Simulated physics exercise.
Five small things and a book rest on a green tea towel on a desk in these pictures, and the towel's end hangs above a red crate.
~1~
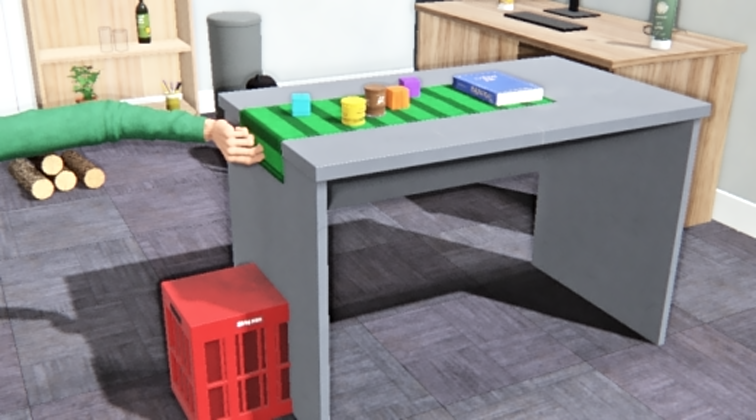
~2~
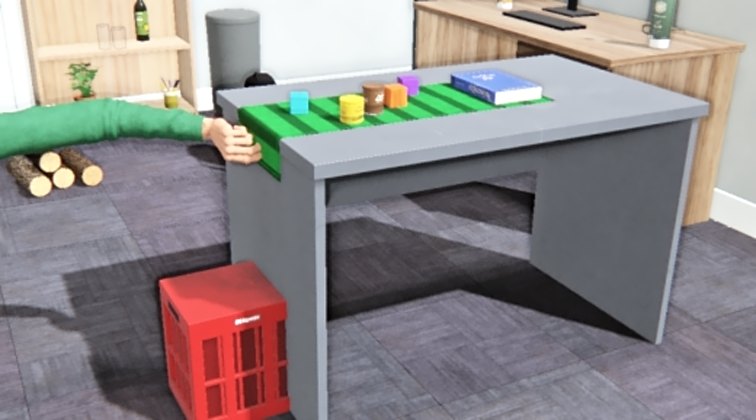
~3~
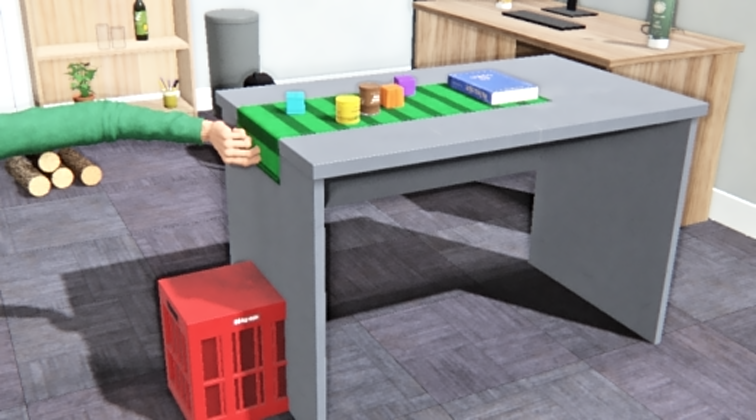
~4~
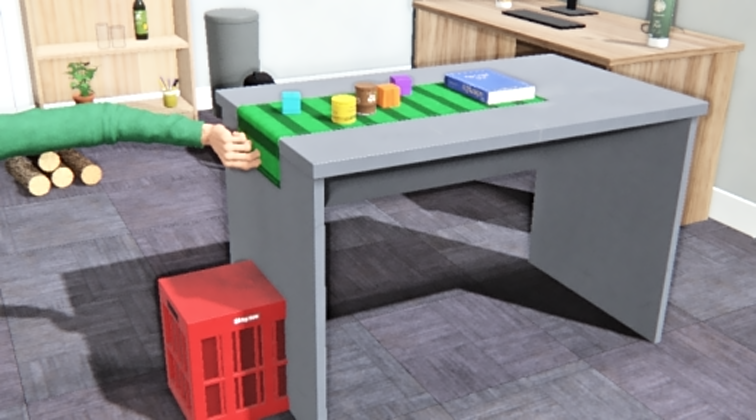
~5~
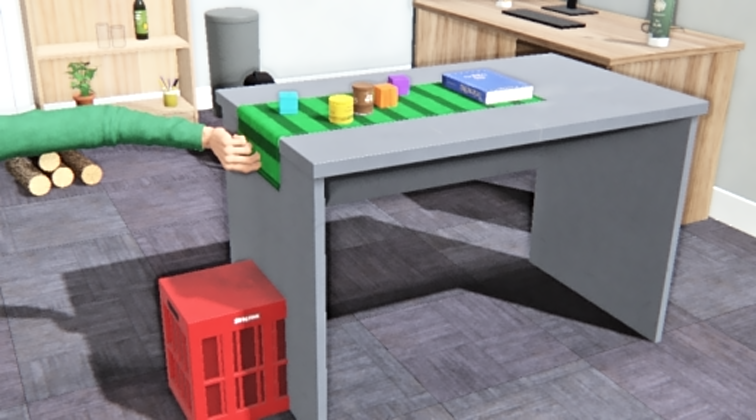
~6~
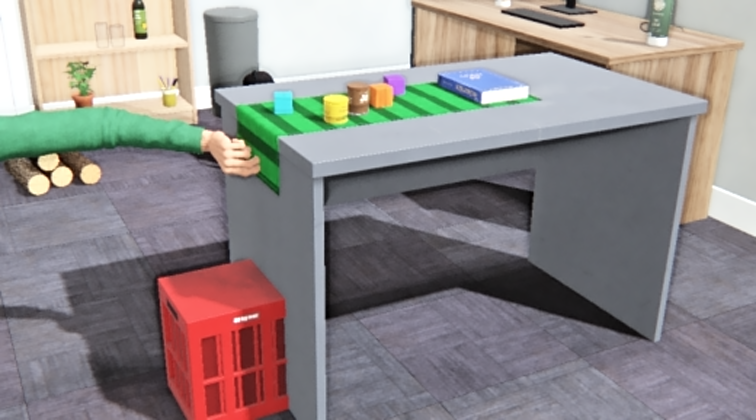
In the video, a green-sleeved arm reaches in from the left and a hand draws a striped green cloth slowly over a grey desk's edge above a red crate, while five small colourful objects and a blue book shift slightly left with it.
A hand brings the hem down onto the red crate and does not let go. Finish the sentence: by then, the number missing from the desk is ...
... three.
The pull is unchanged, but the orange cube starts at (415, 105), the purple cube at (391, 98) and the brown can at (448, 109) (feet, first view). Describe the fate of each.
Outcome: Orange cube is still in place, purple cube is still in place, brown can is still in place.
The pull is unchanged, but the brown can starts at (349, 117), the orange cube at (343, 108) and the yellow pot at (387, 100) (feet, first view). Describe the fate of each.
First the brown can, which is lost, then the orange cube, which is lost, and finally the yellow pot, which is kept.
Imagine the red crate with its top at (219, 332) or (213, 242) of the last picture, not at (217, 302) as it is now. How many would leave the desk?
Totals 4, 1.
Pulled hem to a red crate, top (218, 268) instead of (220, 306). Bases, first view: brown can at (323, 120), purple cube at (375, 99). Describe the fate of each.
In the end the brown can is no longer on top and the purple cube is still on top.
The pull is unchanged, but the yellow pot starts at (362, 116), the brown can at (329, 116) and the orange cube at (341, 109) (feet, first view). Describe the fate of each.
Yellow pot: Off; brown can: Off; orange cube: Off.
A little later, hem near (258, 228); turquoise cube gone.
Next, hem on the crate; turquoise cube, yellow pot and brown can gone.
When it is over, hem on the crate; turquoise cube, yellow pot and brown can gone. It carries off three.
